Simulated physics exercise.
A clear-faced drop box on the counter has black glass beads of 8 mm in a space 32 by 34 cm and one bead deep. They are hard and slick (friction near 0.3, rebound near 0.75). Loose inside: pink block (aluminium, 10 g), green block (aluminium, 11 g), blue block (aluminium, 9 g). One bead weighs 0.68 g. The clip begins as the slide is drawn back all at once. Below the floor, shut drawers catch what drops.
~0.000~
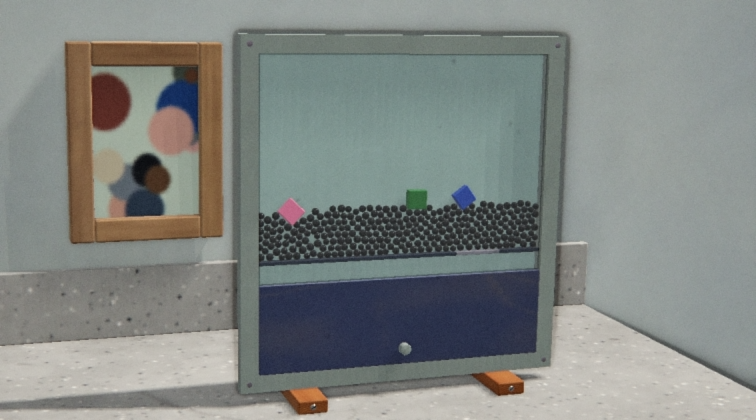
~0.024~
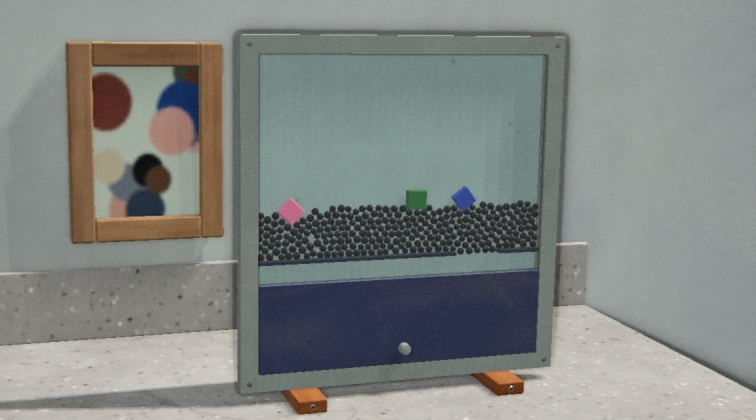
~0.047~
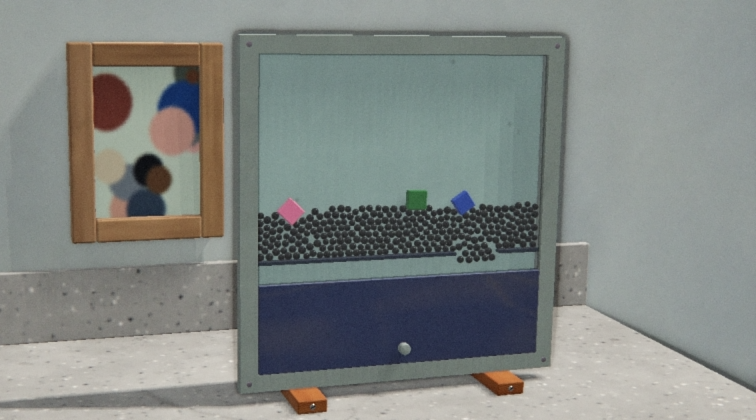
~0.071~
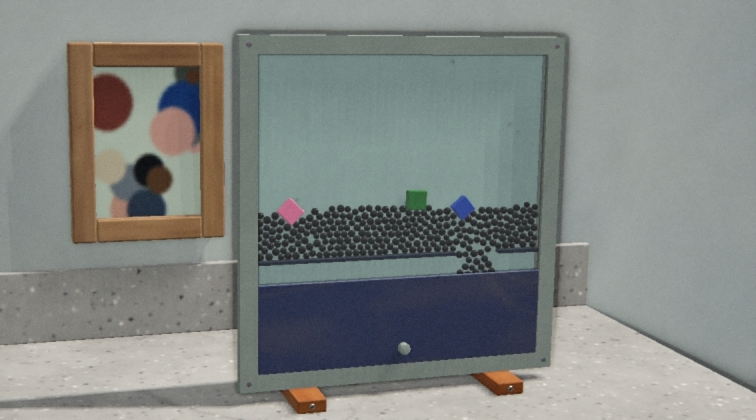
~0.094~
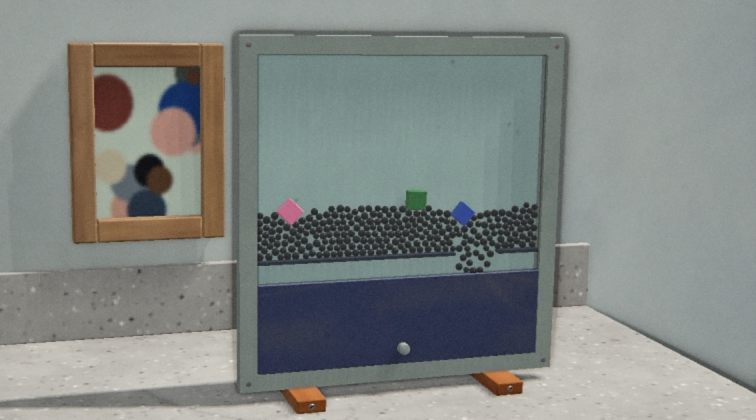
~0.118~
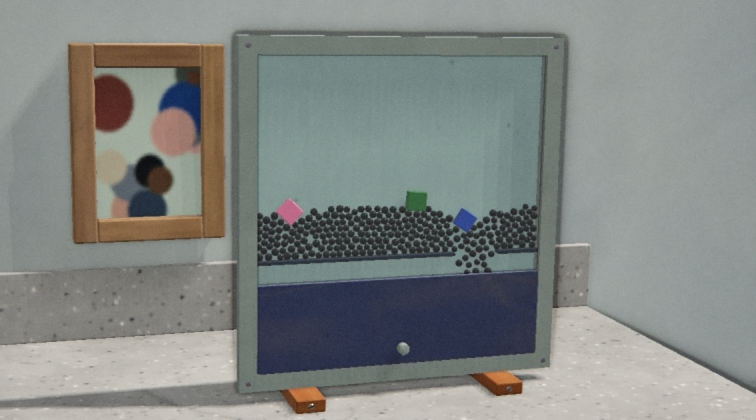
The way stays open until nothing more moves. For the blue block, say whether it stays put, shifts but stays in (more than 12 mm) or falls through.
Blue block falls through.
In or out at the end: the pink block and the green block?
Pink block in, green block out.
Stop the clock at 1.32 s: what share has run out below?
Some 50 per cent.
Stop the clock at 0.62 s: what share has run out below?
About 40 per cent.
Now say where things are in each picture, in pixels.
In the first picture, about 270 beads; beads centred (402, 227); pink block (291, 212) tilted 46°; green block (417, 199); blue block (464, 197) tilted 36°; slide (451, 253) to (501, 251).
In the second picture, beads centred (407, 233); 0 out.
In the third picture, beads centred (406, 233); 8 out.
In the fourth picture, beads centred (398, 234); 16 out.
In the fifth picture, beads centred (398, 234); 23 out.
In the sixth picture, beads centred (398, 235); 31 out; pink block (290, 212) tilted 46°; green block (416, 201) tilted 5°; blue block (465, 220) tilted 56°.
After 0.27 s, 25 % are out; pink block moved 0.0 cm tilted 46°; green block moved 2.6 cm tilted 19°; blue block below the floor.
After 0.62 s, 40 % are out; pink block moved 0.0 cm tilted 46°; green block below the floor; blue block below the floor.
After 1.32 s, 50 % are out; pink block moved 0.0 cm tilted 45°; green block below the floor; blue block below the floor.
At rest by 2.7 s, 55 % are out; pink block moved 0.0 cm tilted 45°; green block below the floor; blue block below the floor.
